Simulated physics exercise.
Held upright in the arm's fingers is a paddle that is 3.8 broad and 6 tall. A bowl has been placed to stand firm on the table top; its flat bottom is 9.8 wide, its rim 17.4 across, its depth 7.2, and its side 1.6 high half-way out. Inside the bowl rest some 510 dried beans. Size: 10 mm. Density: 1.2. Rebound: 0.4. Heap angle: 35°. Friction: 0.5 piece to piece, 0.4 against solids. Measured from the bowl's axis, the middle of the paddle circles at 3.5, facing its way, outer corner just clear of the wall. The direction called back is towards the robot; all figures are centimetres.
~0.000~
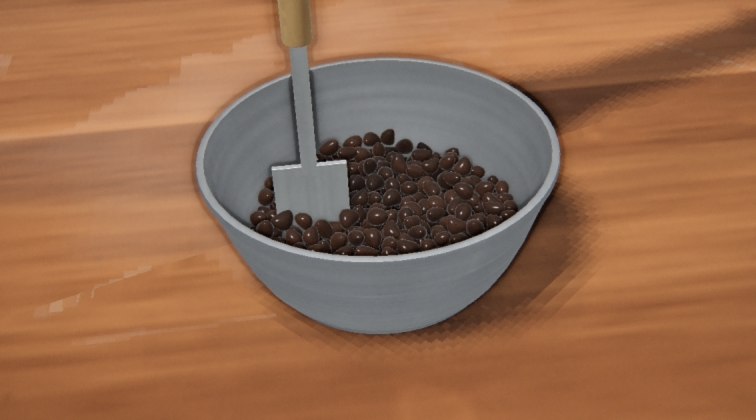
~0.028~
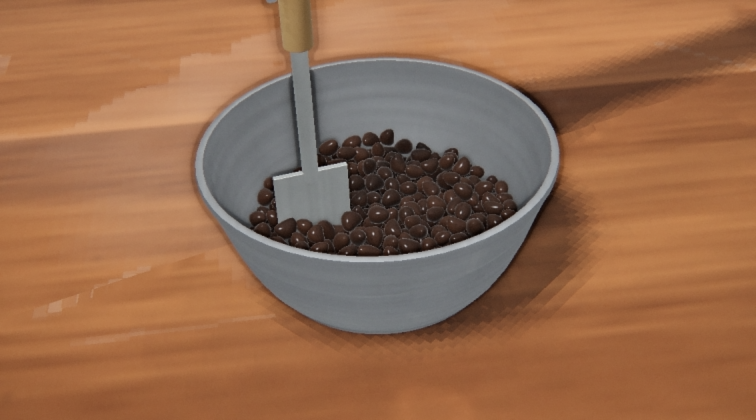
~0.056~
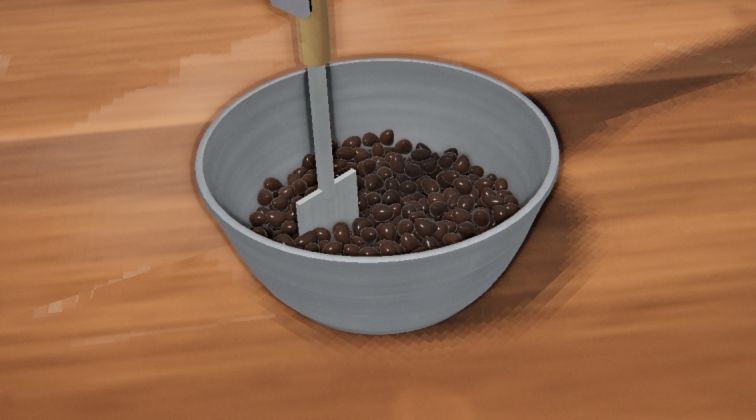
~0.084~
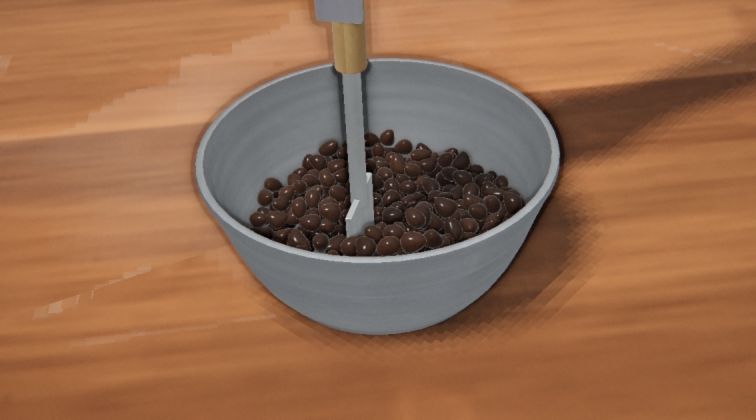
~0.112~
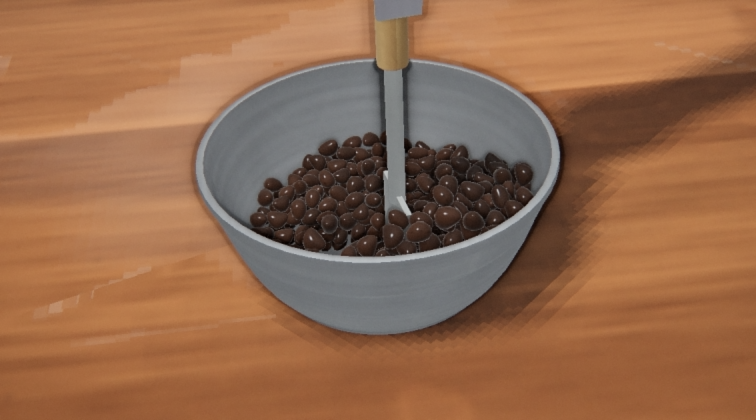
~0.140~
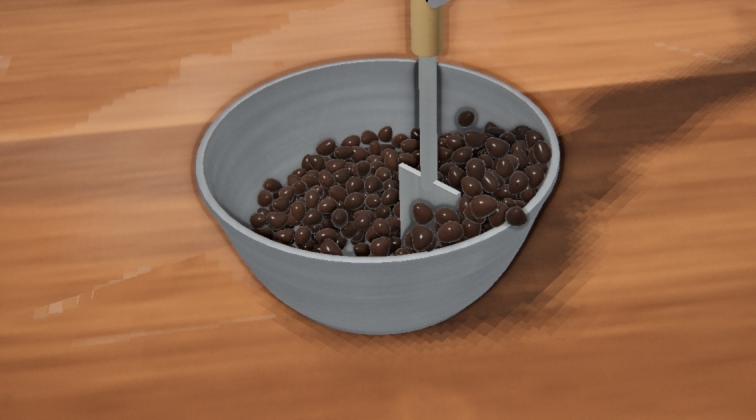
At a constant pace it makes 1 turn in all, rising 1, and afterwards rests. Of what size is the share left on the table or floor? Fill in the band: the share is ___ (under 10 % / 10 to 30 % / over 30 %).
The share is 10 to 30 %.
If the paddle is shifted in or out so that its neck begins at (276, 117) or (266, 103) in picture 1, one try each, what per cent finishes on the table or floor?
Close to 20 per cent for the first and close to 15 per cent for the second.
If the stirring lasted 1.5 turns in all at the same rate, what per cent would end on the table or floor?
I'd expect around 15 per cent.
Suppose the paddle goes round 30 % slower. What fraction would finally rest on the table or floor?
In that case it comes to around 5 percent.
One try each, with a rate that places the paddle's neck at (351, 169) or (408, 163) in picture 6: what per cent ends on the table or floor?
First try: Around 0 %; second try: Around 10 %.
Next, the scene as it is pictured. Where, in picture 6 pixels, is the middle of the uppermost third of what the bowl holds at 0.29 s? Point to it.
Centre estimate: (313, 123).
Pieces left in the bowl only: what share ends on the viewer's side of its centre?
Near 50 per cent of what stays in the bowl.
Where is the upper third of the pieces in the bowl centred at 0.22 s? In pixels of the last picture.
Near (458, 113).
After 0.22 s, 213° round, highest piece 11 above the table; 489 in the bowl, 21 in flight or on the tool.
After 0.29 s, 297° round, highest piece 11 above the table; 454 in the bowl, 16 on the table or floor, 40 in flight or on the tool.
After 0.53 s, 0° round, highest piece 8 above the table; 426 in the bowl, 84 on the table or floor.
After 1.23 s, 0° round, highest piece 6 above the table; 425 in the bowl, 85 on the table or floor.
At rest, 425 in the bowl, 85 on the table or floor. That is 17 % on the table or floor.
